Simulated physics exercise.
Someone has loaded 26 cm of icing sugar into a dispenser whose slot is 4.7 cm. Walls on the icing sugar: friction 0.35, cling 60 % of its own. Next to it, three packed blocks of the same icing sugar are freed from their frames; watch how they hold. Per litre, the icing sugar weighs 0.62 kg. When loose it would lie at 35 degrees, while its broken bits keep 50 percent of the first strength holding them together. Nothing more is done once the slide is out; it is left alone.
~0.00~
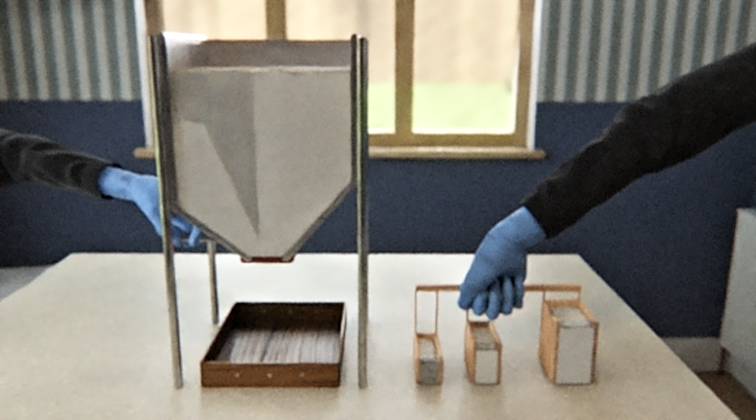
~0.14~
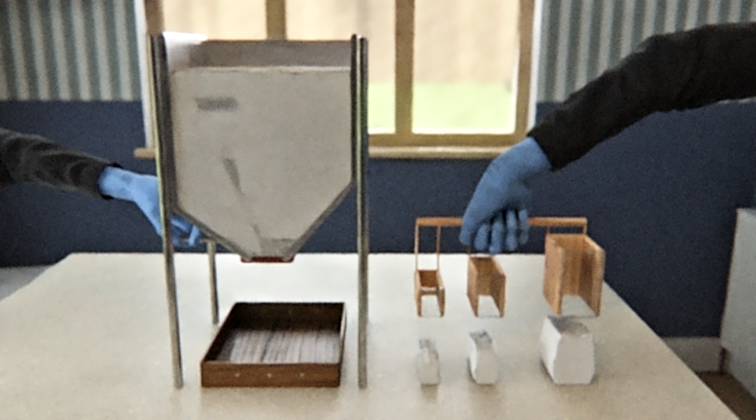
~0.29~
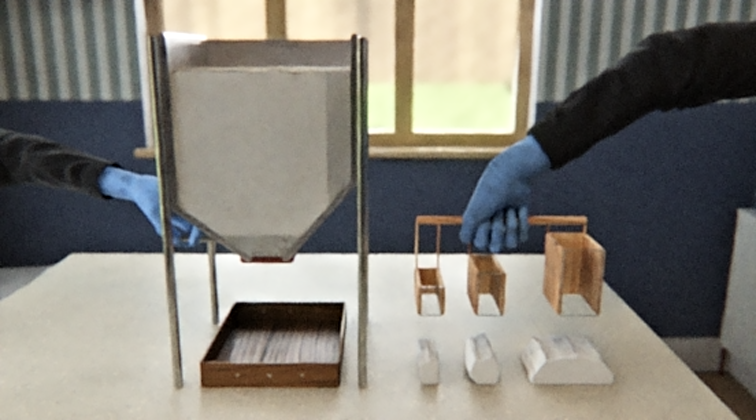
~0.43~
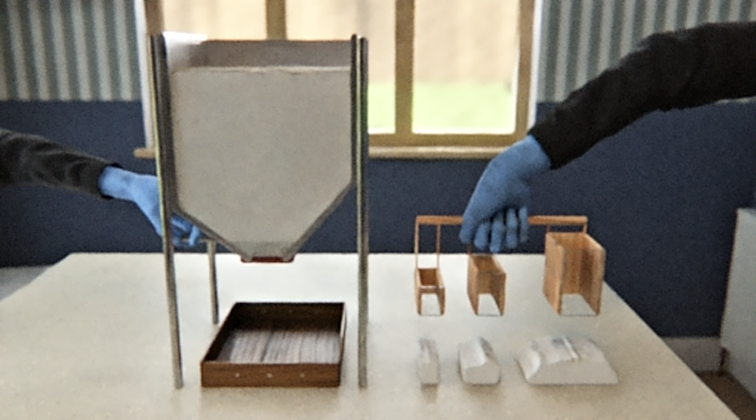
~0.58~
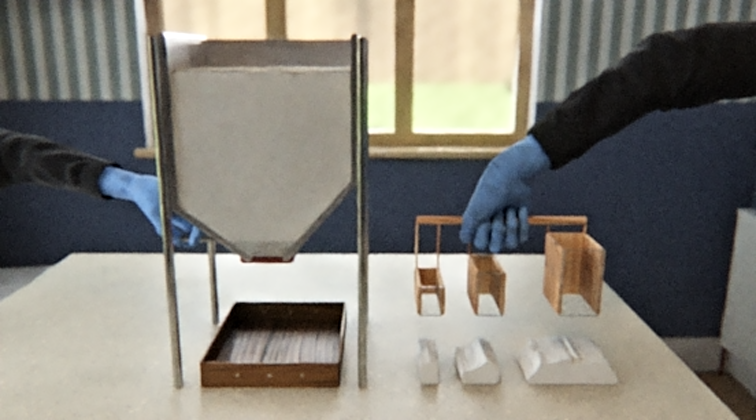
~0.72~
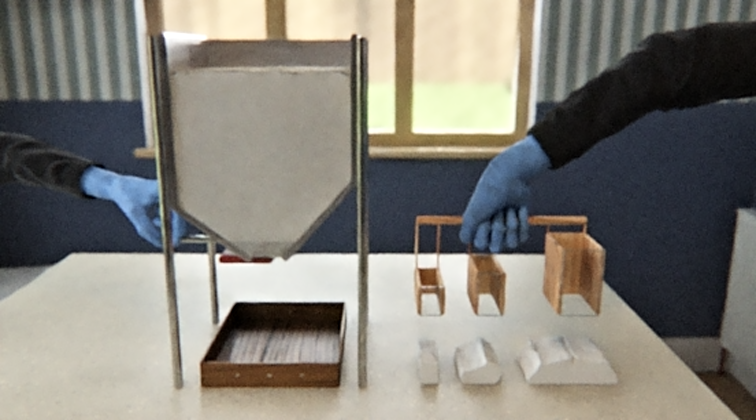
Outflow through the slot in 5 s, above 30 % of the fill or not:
Above.
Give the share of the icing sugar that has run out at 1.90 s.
Roughly 20 per cent.
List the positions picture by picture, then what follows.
End of the slide at (250, 260), not yet moved; top of the icing sugar at (278, 73); blocks stand 3.6 cm, 5.6 cm, 9.1 cm (left to right), in the first picture.
End of the slide at (250, 260), not yet moved; top of the icing sugar at (278, 73); blocks stand 3.6 cm, 5.1 cm, 7.8 cm (left to right), in the second picture.
End of the slide at (250, 260), not yet moved; top of the icing sugar at (278, 73); blocks stand 3.6 cm, 4.5 cm, 4.4 cm (left to right), in the third picture.
End of the slide at (250, 260), not yet moved; top of the icing sugar at (278, 73); blocks stand 3.6 cm, 3.9 cm, 4.3 cm (left to right), in the fourth picture.
End of the slide at (250, 260), not yet moved; top of the icing sugar at (278, 73); blocks stand 3.6 cm, 3.8 cm, 4.3 cm (left to right), in the fifth picture.
End of the slide at (229, 261), moved 3.1 cm; top of the icing sugar at (251, 73); blocks stand 3.6 cm, 3.7 cm, 4.3 cm (left to right), in the sixth picture.
After 1.07 s, 2 % has run out.
After 1.49 s, 12 % has run out.
After 1.90 s, 21 % has run out.
After 2.32 s, 30 % has run out.
After 5.62 s, at the end, 100 % has run out.
